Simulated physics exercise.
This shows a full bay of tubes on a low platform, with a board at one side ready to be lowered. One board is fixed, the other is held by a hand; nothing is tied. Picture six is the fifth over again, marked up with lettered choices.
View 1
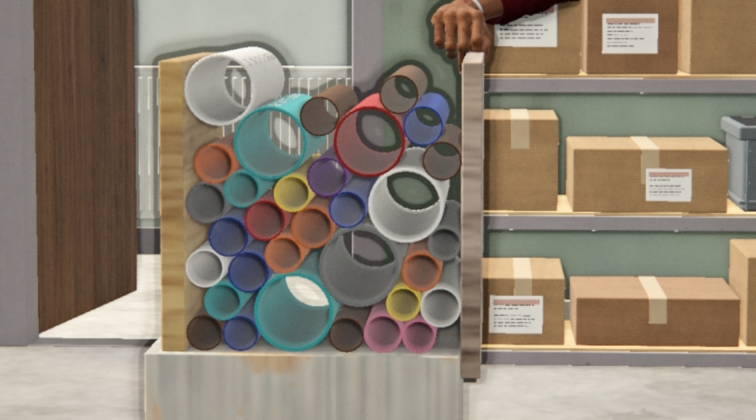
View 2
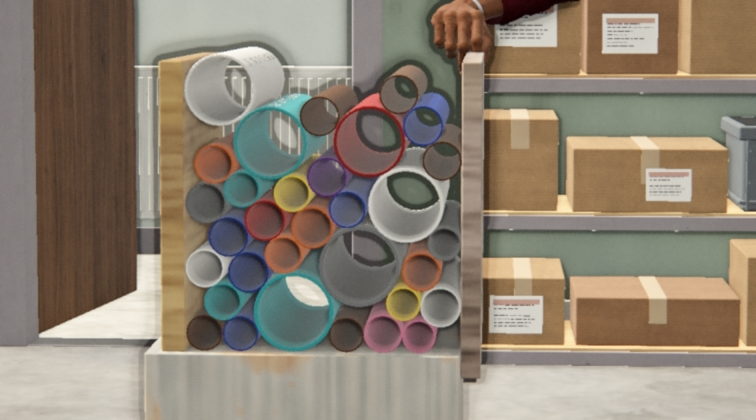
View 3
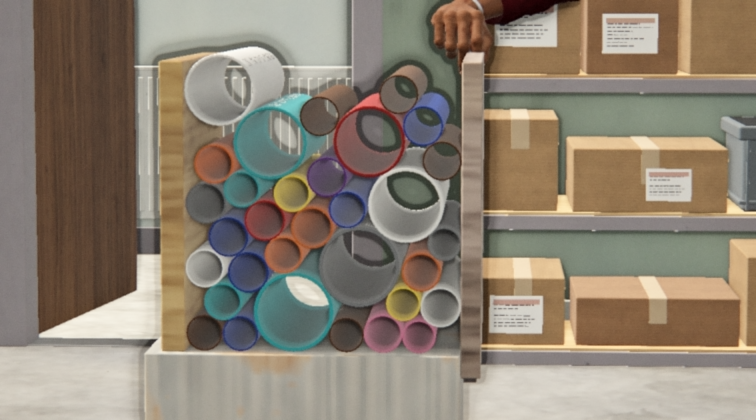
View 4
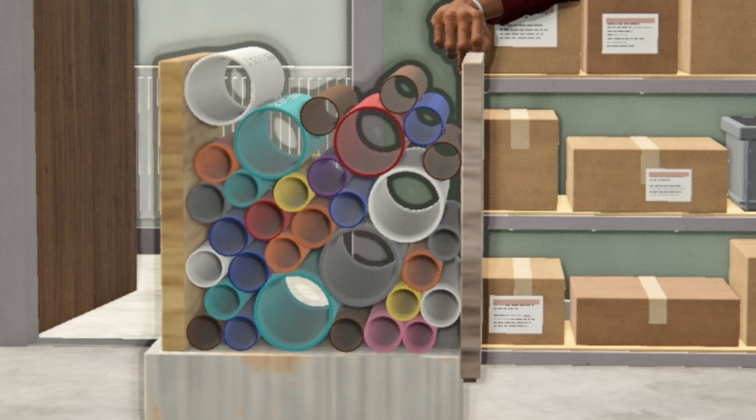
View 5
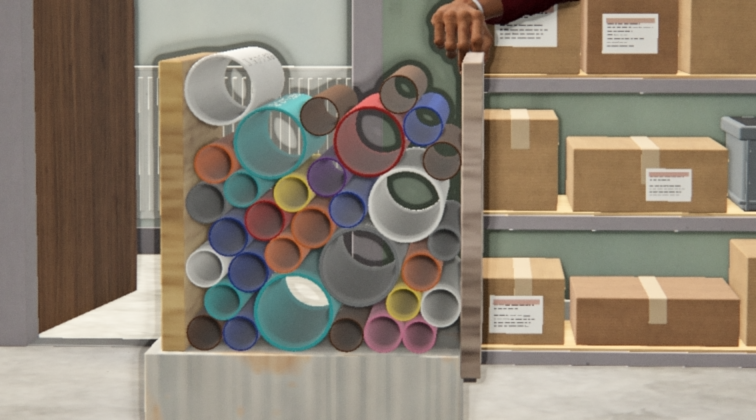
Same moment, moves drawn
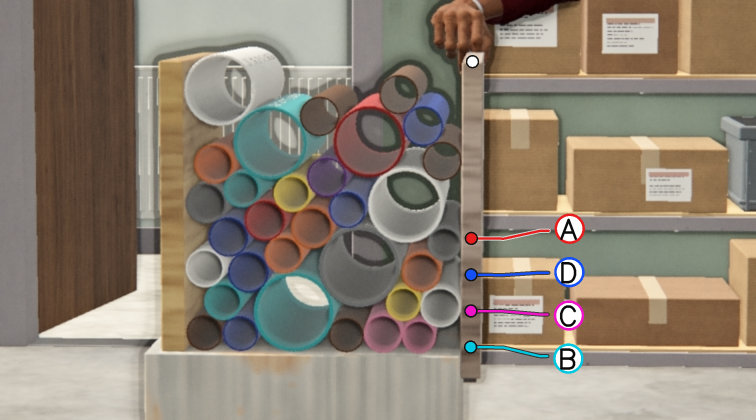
The clip shows a stack of differently coloured tubes between two upright boards on a low platform, with a hand resting atop the right board and boxes on shelves behind. Nothing visibly moves throughout.
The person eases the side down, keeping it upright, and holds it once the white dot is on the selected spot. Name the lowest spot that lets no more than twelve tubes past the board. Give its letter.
The last mark within the limit is C.
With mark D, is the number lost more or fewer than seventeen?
At D, fewer than seventeen.
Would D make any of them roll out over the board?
Yes.
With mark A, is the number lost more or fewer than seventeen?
It loses fewer than seventeen.
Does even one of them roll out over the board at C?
At C: Yes.
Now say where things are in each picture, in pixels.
A white tube (221, 90); side board (473, 202), in the first picture.
A pink tube (419, 336), in the second picture.
An orange tube (421, 272); an orange tube (312, 228), in the third picture.
A blue tube (347, 210); a red tube (370, 141), in the fourth picture.
A white tube (221, 90); side board (473, 202), in the fifth picture.
On the copy, A at (471, 238); B at (470, 347); C at (471, 311); D at (471, 275); the white dot at (472, 62).
On C. First, top of the board (462, 166).
Then, top of the board (461, 280).
Finally, top of the board (461, 309), about seven out over the board.
By contrast, A three out over the board; B more than twelve out over the board; D three out over the board.
